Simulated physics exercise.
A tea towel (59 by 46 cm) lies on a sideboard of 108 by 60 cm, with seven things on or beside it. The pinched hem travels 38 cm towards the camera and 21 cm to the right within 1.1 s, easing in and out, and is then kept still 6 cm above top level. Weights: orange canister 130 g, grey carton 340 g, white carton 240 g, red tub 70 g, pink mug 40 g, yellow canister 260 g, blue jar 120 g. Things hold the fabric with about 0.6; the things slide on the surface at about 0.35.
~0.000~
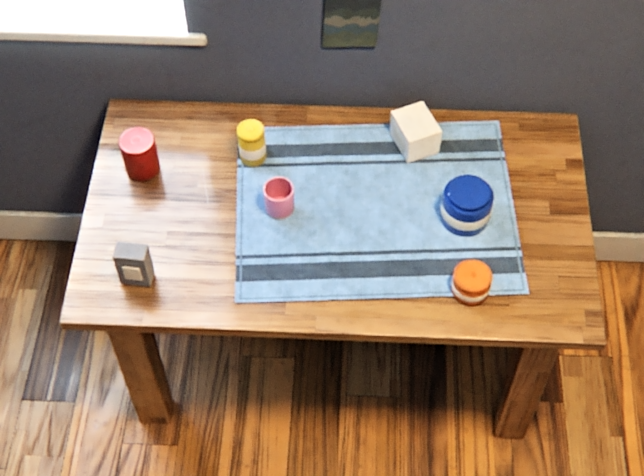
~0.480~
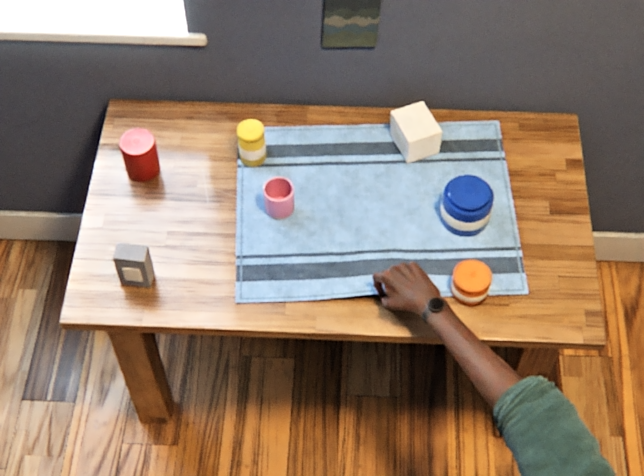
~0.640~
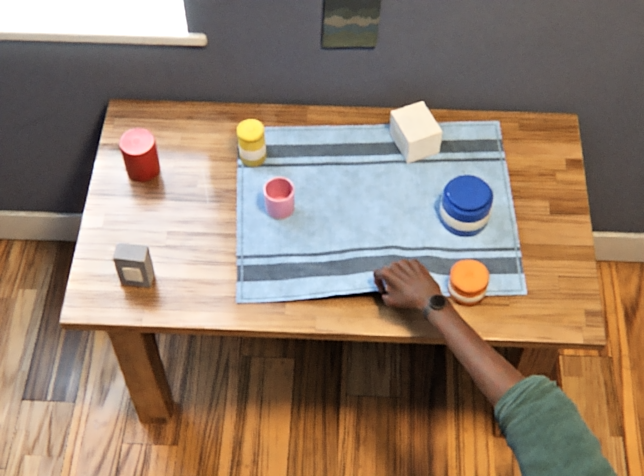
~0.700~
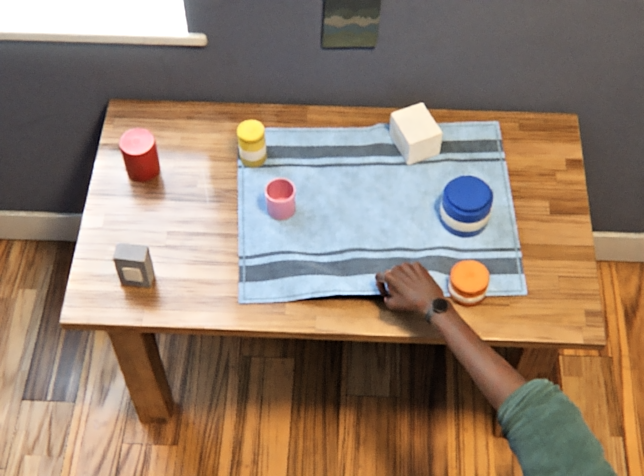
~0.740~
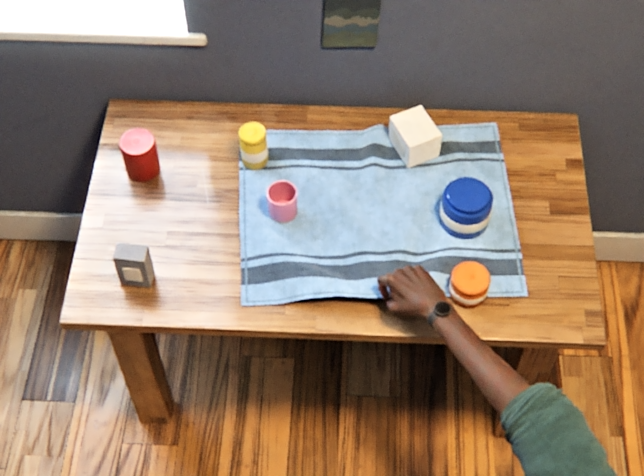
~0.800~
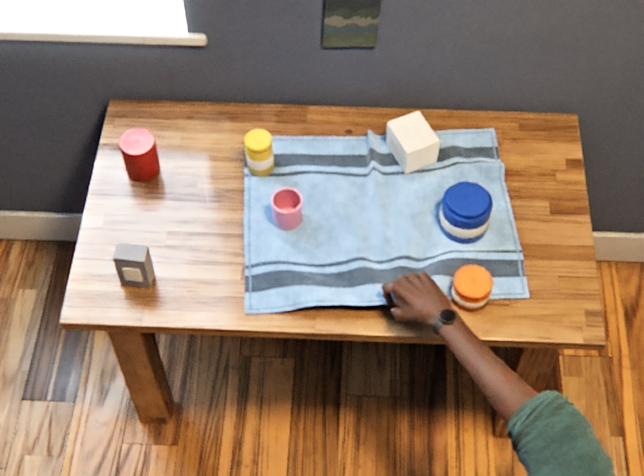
A tea towel lies still on a wooden sideboard, holding a pink mug, yellow and orange canisters, a white carton and a blue jar. A hand reaches in and pinches its near hem, then draws it slightly towards the viewer and right, wrinkling the fabric and shifting the mug, yellow canister and carton.
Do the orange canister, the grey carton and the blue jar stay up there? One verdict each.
In order: The orange canister falls off; the grey carton remains up there; the blue jar goes over the edge.
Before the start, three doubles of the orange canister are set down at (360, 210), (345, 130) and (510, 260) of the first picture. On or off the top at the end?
In turn: Goes over, stays on, drops off.
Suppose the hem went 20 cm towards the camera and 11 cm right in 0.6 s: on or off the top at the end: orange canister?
Then: Orange canister falls off.
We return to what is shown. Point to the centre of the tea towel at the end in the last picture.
Around (444, 383).
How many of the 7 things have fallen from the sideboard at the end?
4 of them.
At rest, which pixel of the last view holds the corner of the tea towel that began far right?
Near (545, 299).
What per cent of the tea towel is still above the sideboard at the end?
Some 25 per cent of it.
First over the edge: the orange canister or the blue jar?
The orange one.
At 1.0 s, 90 % of the tea towel is still over the top; blue jar 12 cm off its start, orange canister 9 cm off its start, yellow canister 16 cm off its start.
At 1.3 s, 70 % of the tea towel is still over the top; blue jar 24 cm off its start, orange canister over the edge, yellow canister 29 cm off its start.
At 1.5 s, 45 % of the tea towel is still over the top; orange canister over the edge, blue jar 35 cm off its start at (523, 343), pink mug on its side, 43 cm off its start at (376, 366).
At 1.7 s, 30 % of the tea towel is still over the top; blue jar over the edge, orange canister over the edge, pink mug over the edge.
At 3.3 s, 25 % of the tea towel is still over the top; blue jar over the edge, orange canister over the edge, grey carton 0 cm off its start at (130, 251), yellow canister over the edge.
